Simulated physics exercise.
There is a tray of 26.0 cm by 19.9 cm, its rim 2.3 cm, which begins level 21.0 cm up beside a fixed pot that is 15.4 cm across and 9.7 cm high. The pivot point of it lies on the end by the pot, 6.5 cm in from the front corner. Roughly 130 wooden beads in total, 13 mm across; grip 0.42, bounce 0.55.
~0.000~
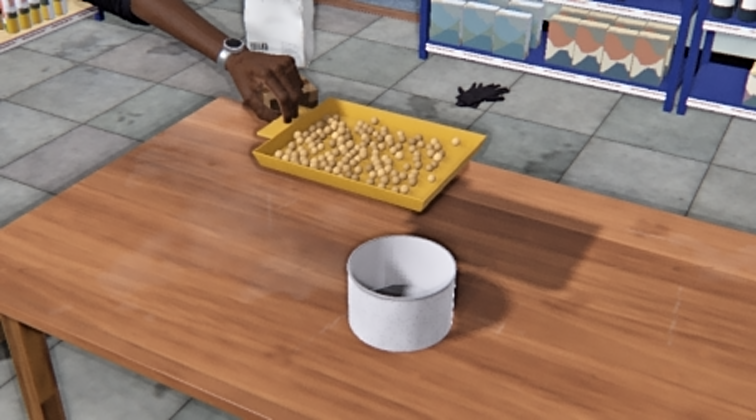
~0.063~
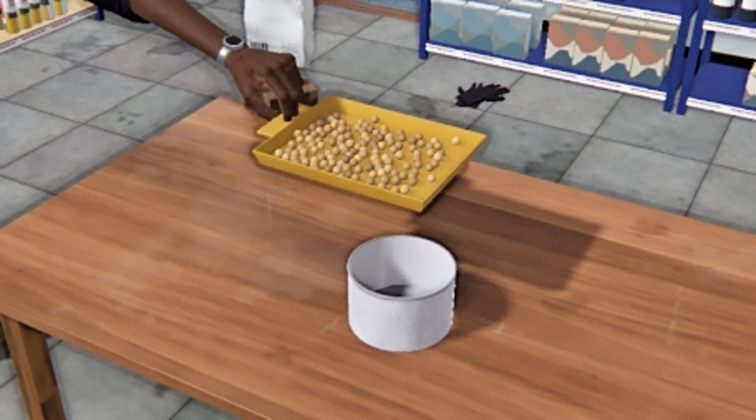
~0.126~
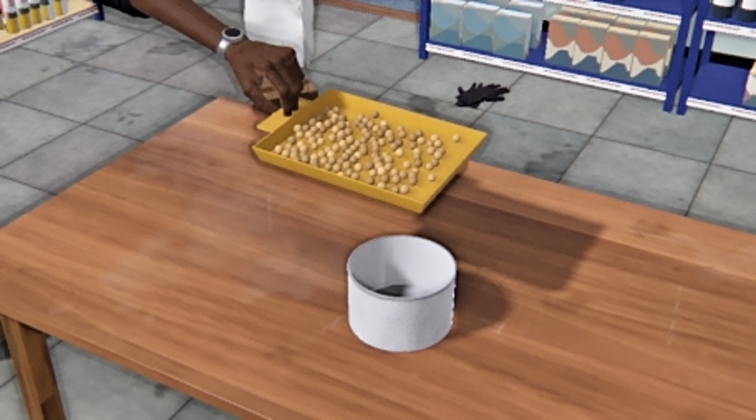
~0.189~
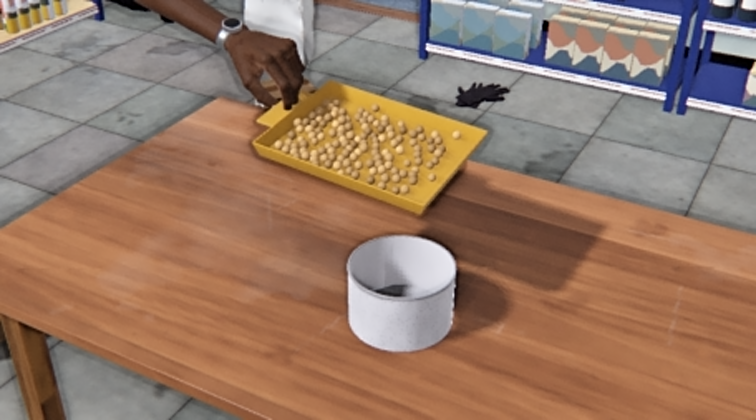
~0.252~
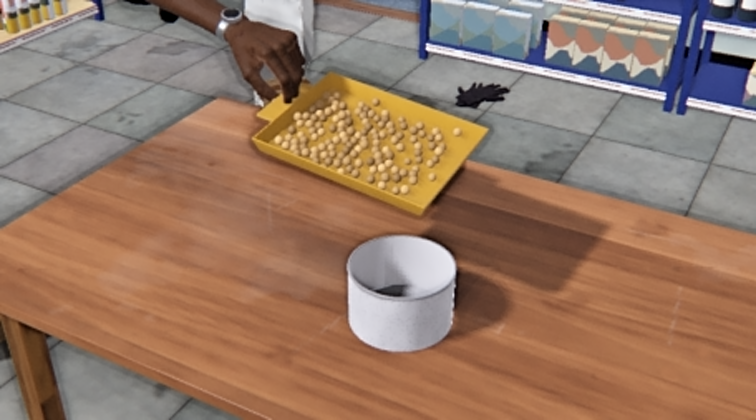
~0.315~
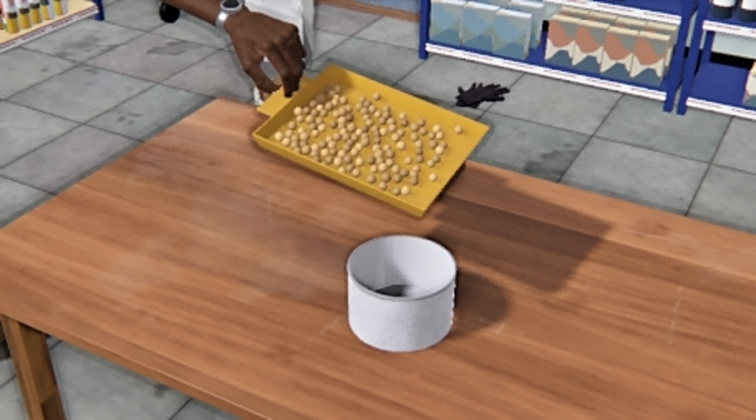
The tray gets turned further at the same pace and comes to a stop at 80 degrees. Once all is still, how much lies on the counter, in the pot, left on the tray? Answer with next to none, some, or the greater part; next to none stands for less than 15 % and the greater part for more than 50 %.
Counter: Some; pot: The greater part; tray: Next to none.
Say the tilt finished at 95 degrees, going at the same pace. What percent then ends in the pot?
In that case it comes to about 65 in a hundred.
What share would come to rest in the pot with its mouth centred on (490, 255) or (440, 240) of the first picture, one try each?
I'd say close to 0 percent for the first spot and 0 percent for the second.
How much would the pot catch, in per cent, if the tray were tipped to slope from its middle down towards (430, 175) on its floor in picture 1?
I'd say close to 0 %.
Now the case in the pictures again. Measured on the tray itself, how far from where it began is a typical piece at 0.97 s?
By then it sits near 7 cm from where it began.
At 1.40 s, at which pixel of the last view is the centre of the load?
Roughly pixel (404, 181).
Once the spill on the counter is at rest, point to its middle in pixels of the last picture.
I'd put it near (474, 410).
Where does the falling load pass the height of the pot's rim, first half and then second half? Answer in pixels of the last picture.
Early half: About (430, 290); late half: (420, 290).
After 0.97 s, tilt 44 degrees; the tray holds 100 %, the pot 0 %.
After 1.40 s, tilt 65 degrees; the tray holds 95 %, the pot 0 %.
After 1.91 s, tilt 80 degrees; the tray holds 10 %, the pot 45 %.
By 3.1 s all is still; counter 35 %, pot 65 %, tray 0 %.
